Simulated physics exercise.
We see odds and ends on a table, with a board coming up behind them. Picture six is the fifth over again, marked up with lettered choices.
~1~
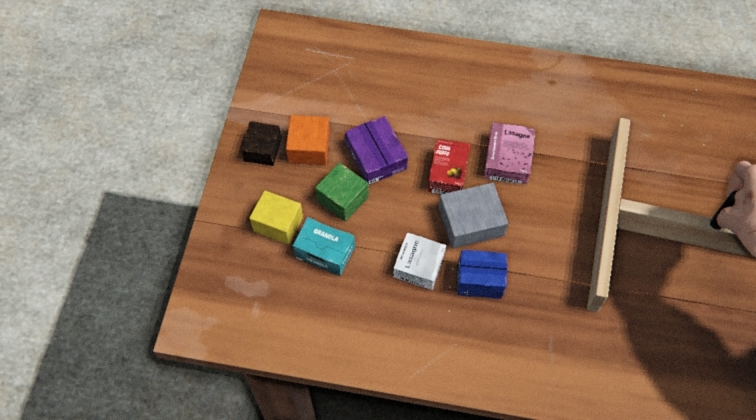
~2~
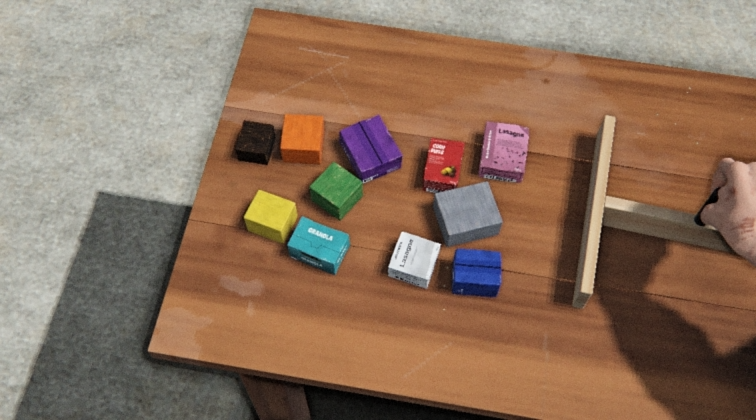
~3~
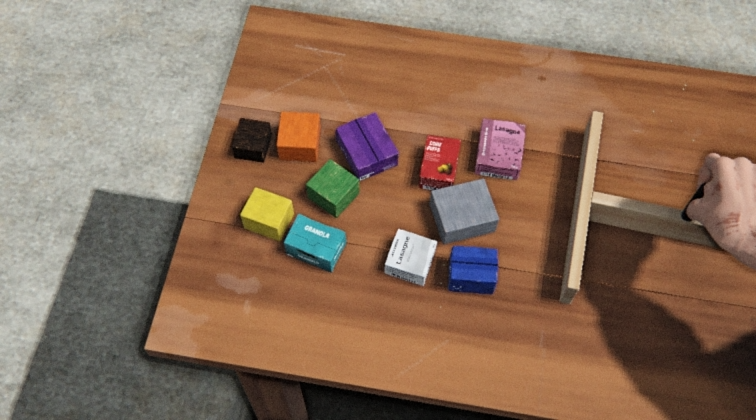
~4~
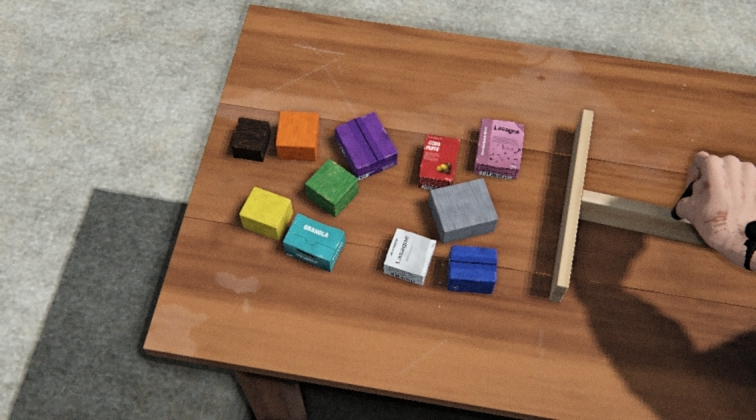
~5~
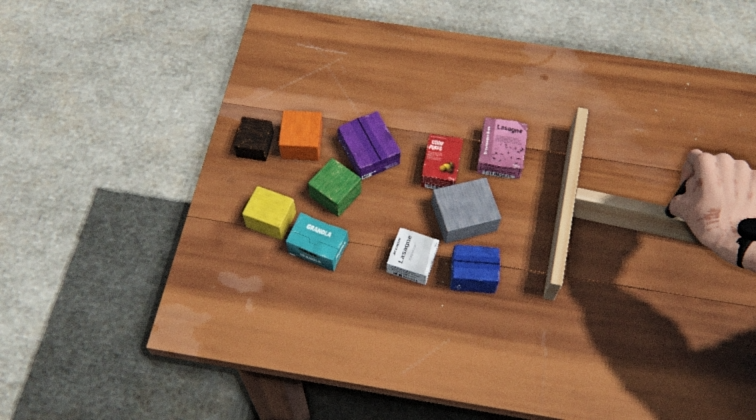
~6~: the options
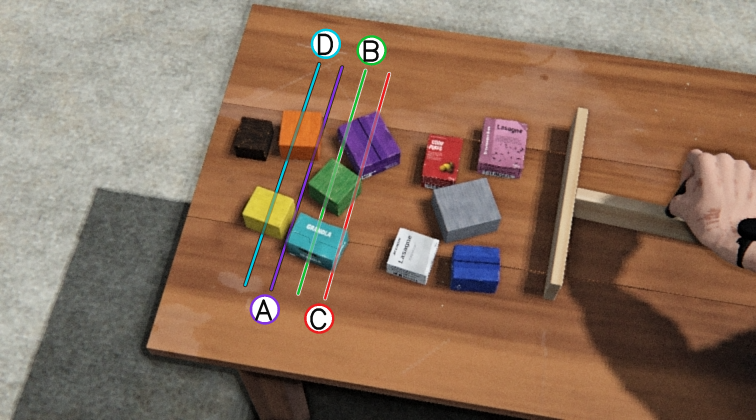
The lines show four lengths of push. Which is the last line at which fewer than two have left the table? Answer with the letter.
C is the last line within the limit.
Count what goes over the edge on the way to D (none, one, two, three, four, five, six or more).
By then, five.
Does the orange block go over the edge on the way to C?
By then, no.
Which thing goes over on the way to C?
The black block.
On the marked copy, A at (309, 171); B at (334, 175); C at (359, 179); D at (285, 167).
With C. Early on, board (495, 180); blue box (447, 264); white packet (405, 255).
Further on, board (420, 168); black block (243, 137); yellow block (246, 205).
At the end, board (364, 160); black block over the edge; orange block (227, 121); one fallen.
As for the rest, A drops four; B drops two; D drops five.
